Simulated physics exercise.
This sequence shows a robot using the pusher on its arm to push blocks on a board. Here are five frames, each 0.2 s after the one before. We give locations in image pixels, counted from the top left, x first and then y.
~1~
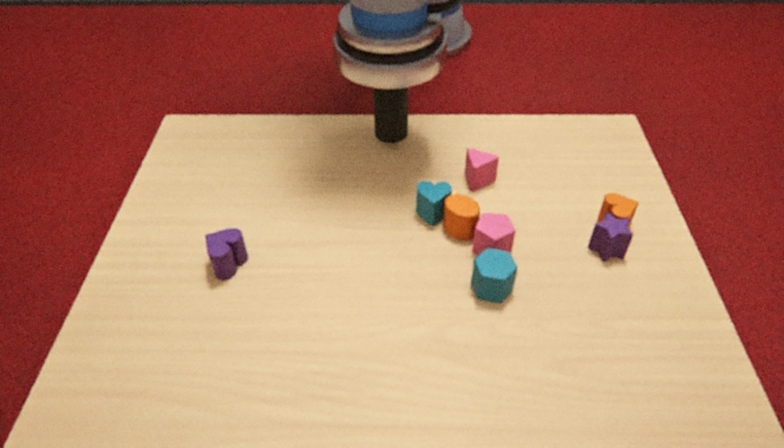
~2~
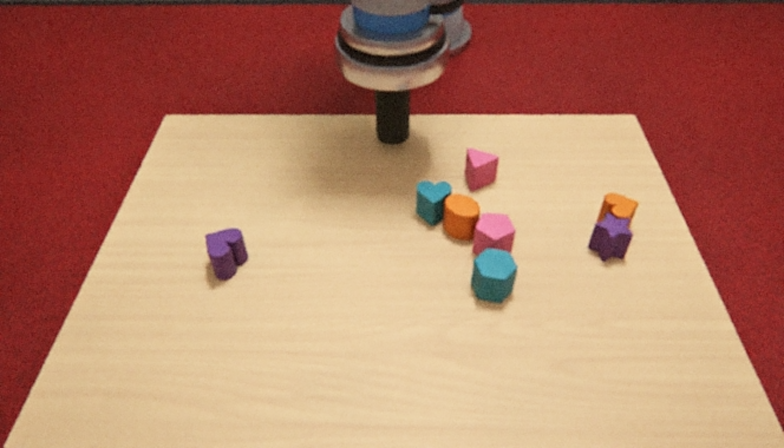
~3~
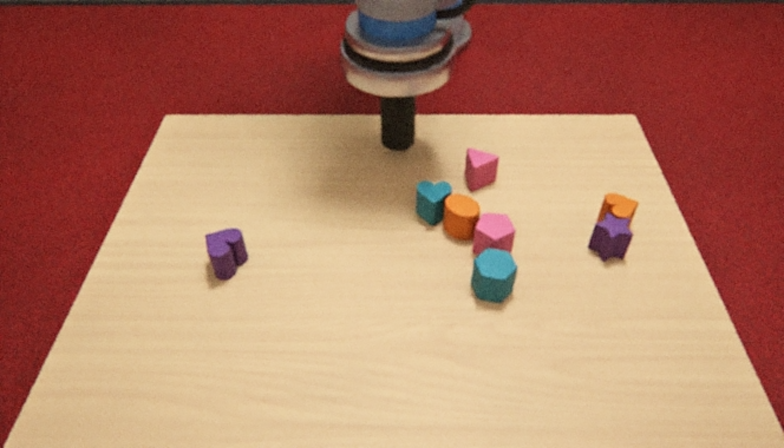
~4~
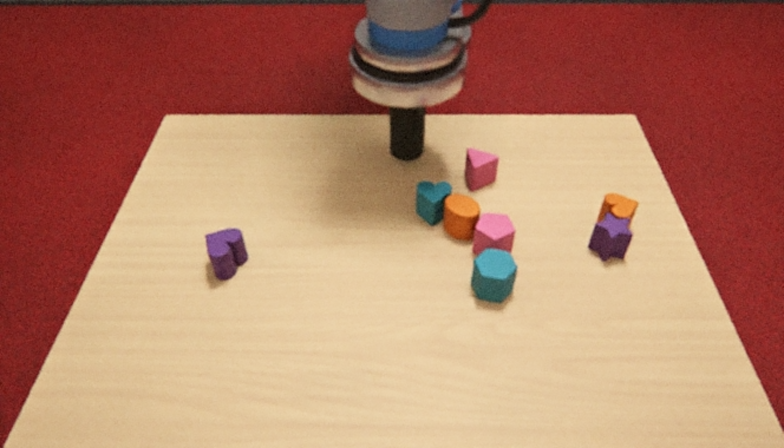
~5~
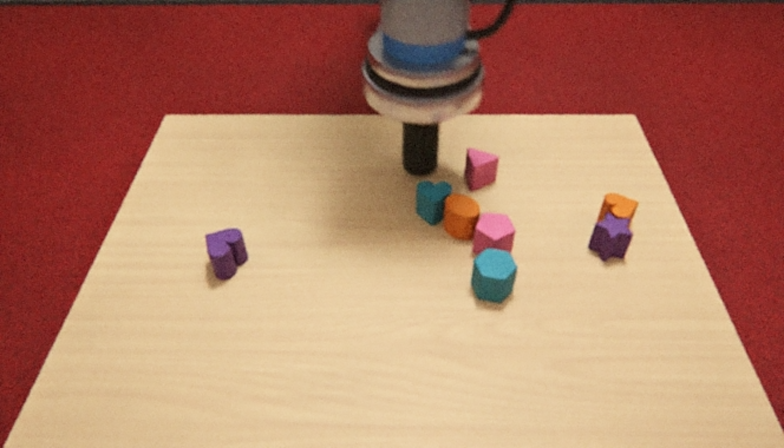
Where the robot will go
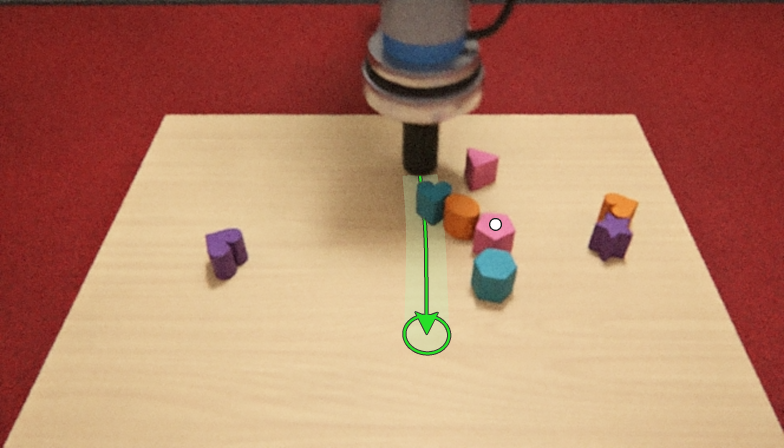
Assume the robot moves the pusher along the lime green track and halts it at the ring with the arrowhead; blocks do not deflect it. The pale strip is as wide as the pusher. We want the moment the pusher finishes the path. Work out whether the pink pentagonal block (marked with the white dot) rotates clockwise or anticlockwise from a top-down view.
The twist is clockwise.
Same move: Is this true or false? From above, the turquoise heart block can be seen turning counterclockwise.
True - the claim holds.
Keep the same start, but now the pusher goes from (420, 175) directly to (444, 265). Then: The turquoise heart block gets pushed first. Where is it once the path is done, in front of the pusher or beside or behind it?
The pusher still drives it.
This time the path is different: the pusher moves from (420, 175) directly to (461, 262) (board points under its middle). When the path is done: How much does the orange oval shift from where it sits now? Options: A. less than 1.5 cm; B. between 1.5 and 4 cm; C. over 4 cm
Letter C.
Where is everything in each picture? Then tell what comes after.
Lower end of the pusher (391, 133), tops of blocks, turquoise heart block (434, 189), orange oval (463, 204), pink pentagonal block (496, 224), turquoise six-sided block (496, 263), in the first picture.
Pusher (393, 135), blocks as before, in the second picture.
Pusher (398, 141), blocks as before, in the third picture.
Pusher (407, 151), blocks as before, in the fourth picture.
Pusher (420, 165), turquoise heart block (434, 189), orange oval (463, 204), pink pentagonal block (496, 224), turquoise six-sided block (496, 263), in the fifth picture.
The drawn path runs straight from (420, 175) to (427, 334); the dot is on the pink pentagonal block.
On the path given first. One third of the way, pusher (425, 210); turquoise heart block (438, 216), turned 25° anticlockwise; orange oval (473, 214), turned 55° anticlockwise; pink pentagonal block (507, 227), turned 25° clockwise.
Two thirds of the way, pusher (427, 262); turquoise heart block (452, 267), turned 45° anticlockwise; orange oval (474, 217), turned 80° anticlockwise; pink pentagonal block (510, 227), turned 30° clockwise.
At the end, pusher (427, 325); turquoise heart block (465, 287), turned 95° anticlockwise; orange oval (474, 217), turned 80° anticlockwise; pink pentagonal block (510, 227), turned 30° clockwise; turquoise six-sided block not moved.
